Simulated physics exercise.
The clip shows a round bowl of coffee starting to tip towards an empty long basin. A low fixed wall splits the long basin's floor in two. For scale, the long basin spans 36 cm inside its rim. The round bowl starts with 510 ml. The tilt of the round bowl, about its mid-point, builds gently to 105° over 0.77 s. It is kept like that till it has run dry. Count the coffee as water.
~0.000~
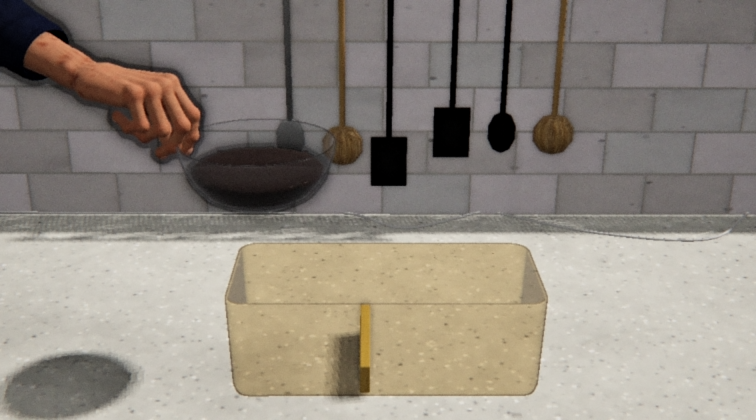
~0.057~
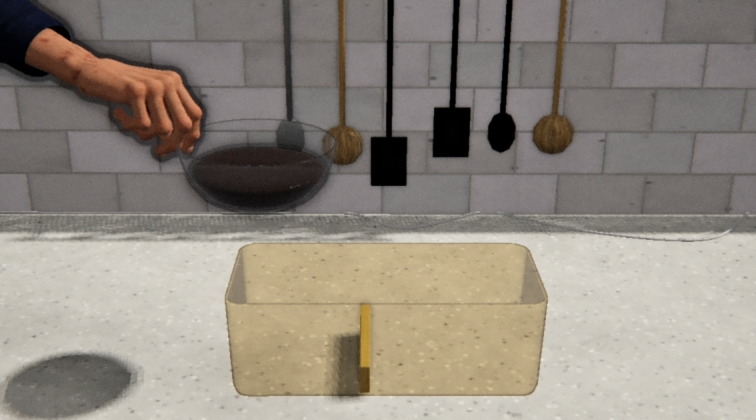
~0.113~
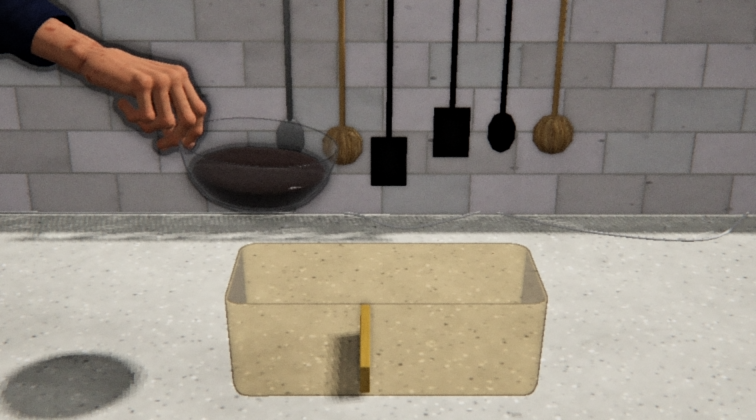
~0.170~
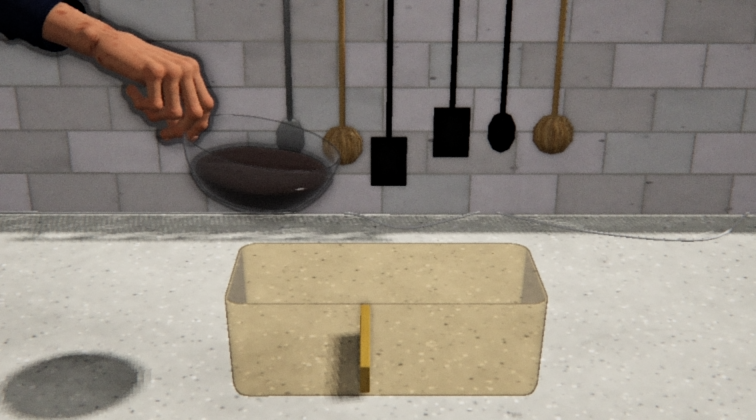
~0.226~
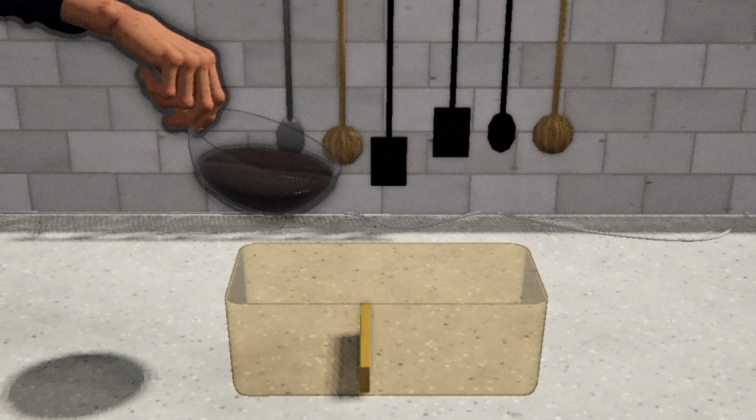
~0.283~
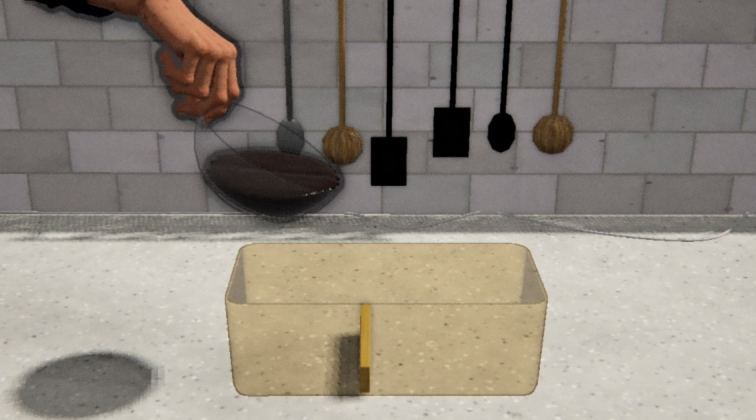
A hand reaching in from the upper left tilts a clear round bowl of dark coffee, its right rim dipping slowly at first and then more steeply while the hand rises. The bowl hangs above and left of an empty, see-through yellowish long basin with a yellow upright piece, on a speckled pale counter. Facing a grey brick wall hung with utensils, the view stays still.
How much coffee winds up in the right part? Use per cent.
About 56 per cent.
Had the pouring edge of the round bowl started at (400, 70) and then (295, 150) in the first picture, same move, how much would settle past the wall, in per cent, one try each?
First 85, then 10 per cent.
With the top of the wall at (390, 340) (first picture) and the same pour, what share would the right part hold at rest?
In that case some 25 per cent.
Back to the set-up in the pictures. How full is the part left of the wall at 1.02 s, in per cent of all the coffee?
About 44 per cent.
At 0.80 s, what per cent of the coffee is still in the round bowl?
Near 0 in a hundred.
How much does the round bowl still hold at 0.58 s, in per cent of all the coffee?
Some 12 per cent.
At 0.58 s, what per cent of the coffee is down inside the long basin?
About 60 per cent.
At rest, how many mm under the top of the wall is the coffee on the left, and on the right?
Some 26 mm on the left and 26 mm on the right.
By 0.58 s the tilt is 90° and 12 per cent is still to pour, 17 is left of the wall and 43 right of it.
By 0.80 s the tilt is 105° and 0 per cent is still to pour, 43 is left of the wall and 56 right of it.
By 1.02 s the tilt is 105° and 0 per cent is still to pour, 43 is left of the wall and 56 right of it.
By 1.27 s the tilt is 105° and 0 per cent is still to pour, 43 is left of the wall and 56 right of it.
At rest 43 per cent lies left of the wall, 56 right of it and 1 outside.
